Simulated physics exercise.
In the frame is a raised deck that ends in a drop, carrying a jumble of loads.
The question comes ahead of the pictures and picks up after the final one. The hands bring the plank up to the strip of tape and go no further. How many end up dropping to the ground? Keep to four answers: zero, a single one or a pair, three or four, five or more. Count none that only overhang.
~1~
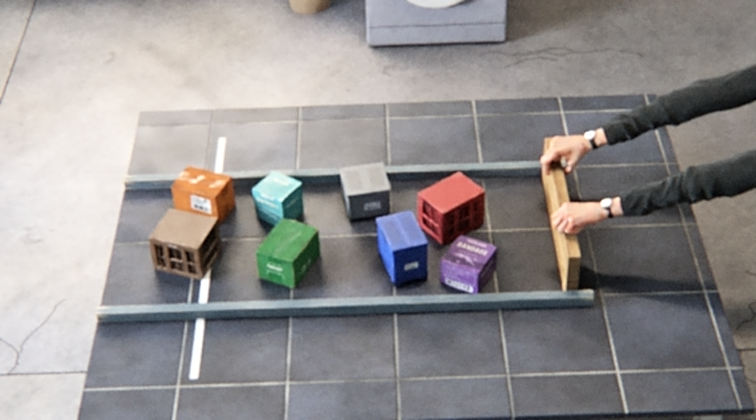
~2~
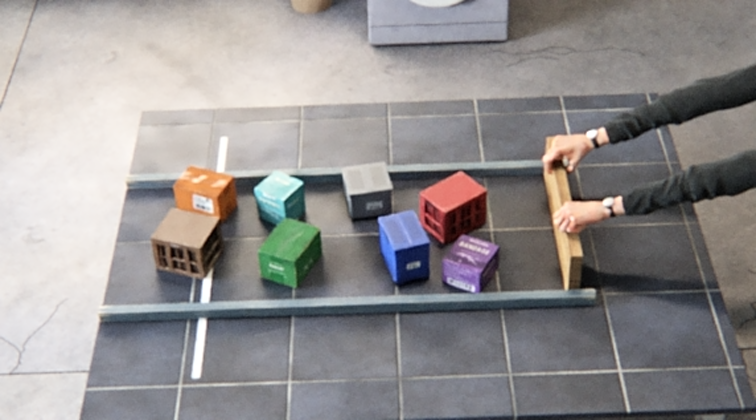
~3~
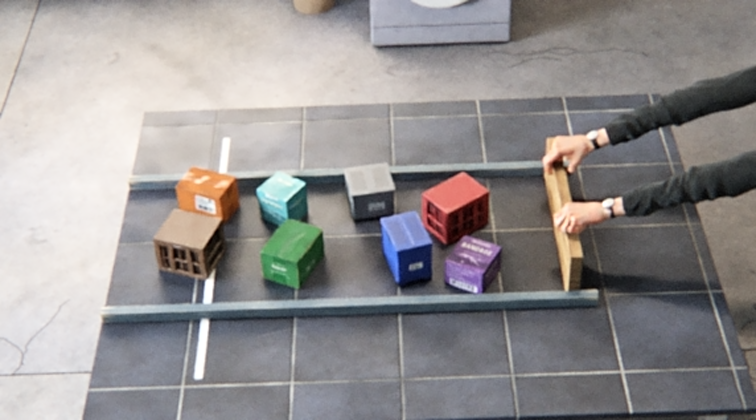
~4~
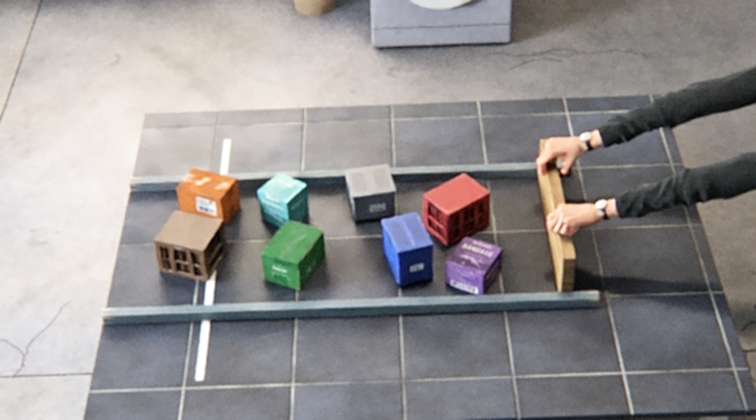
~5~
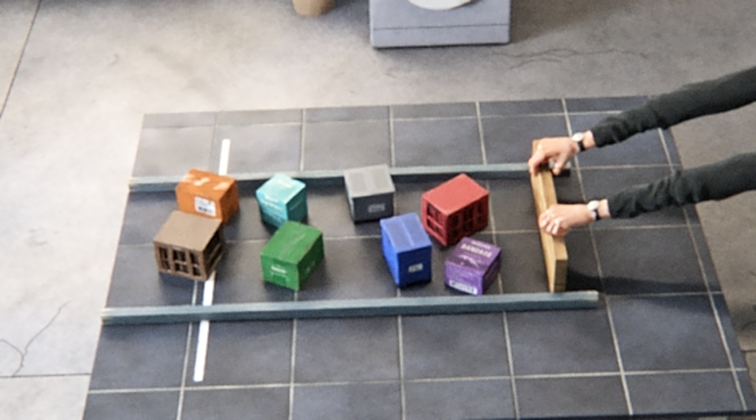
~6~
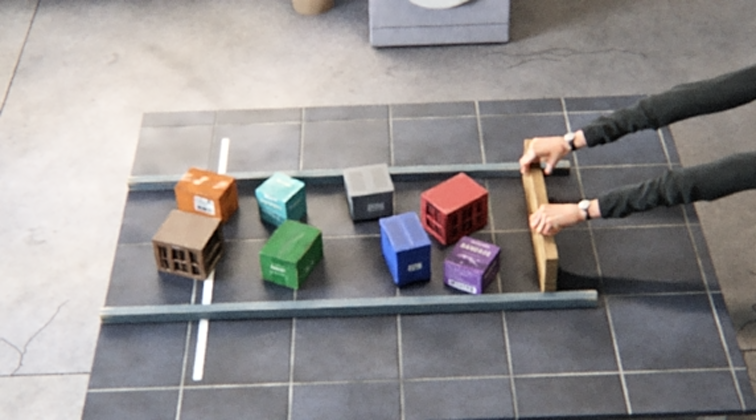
So the tally of ones that come down is one, perhaps two, really.
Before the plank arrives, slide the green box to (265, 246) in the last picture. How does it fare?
Put there, it simply holds its spot.
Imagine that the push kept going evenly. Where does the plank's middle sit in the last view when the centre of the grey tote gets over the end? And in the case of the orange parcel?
Around (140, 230) first and around (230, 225) second.
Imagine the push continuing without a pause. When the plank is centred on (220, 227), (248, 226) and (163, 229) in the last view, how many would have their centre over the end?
2, 1, 4.
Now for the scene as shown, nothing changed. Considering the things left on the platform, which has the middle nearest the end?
Foremost: The green box.
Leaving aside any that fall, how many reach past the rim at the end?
The overhang total is 1.
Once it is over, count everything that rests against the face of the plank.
Number: 4.
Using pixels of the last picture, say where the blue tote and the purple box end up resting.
In the last picture they sit at about (178, 246) and about (185, 287).
Soon after, none off yet; brown crate at rest near (189, 245); orange parcel at rest near (207, 197); turquoise box at rest near (282, 201).
After that, none off yet; brown crate displaced a little near (179, 244); orange parcel moving near (204, 197); turquoise box displaced about its own width near (250, 196).
In the end, the number that fall off is one or two; gone, orange parcel and brown crate.
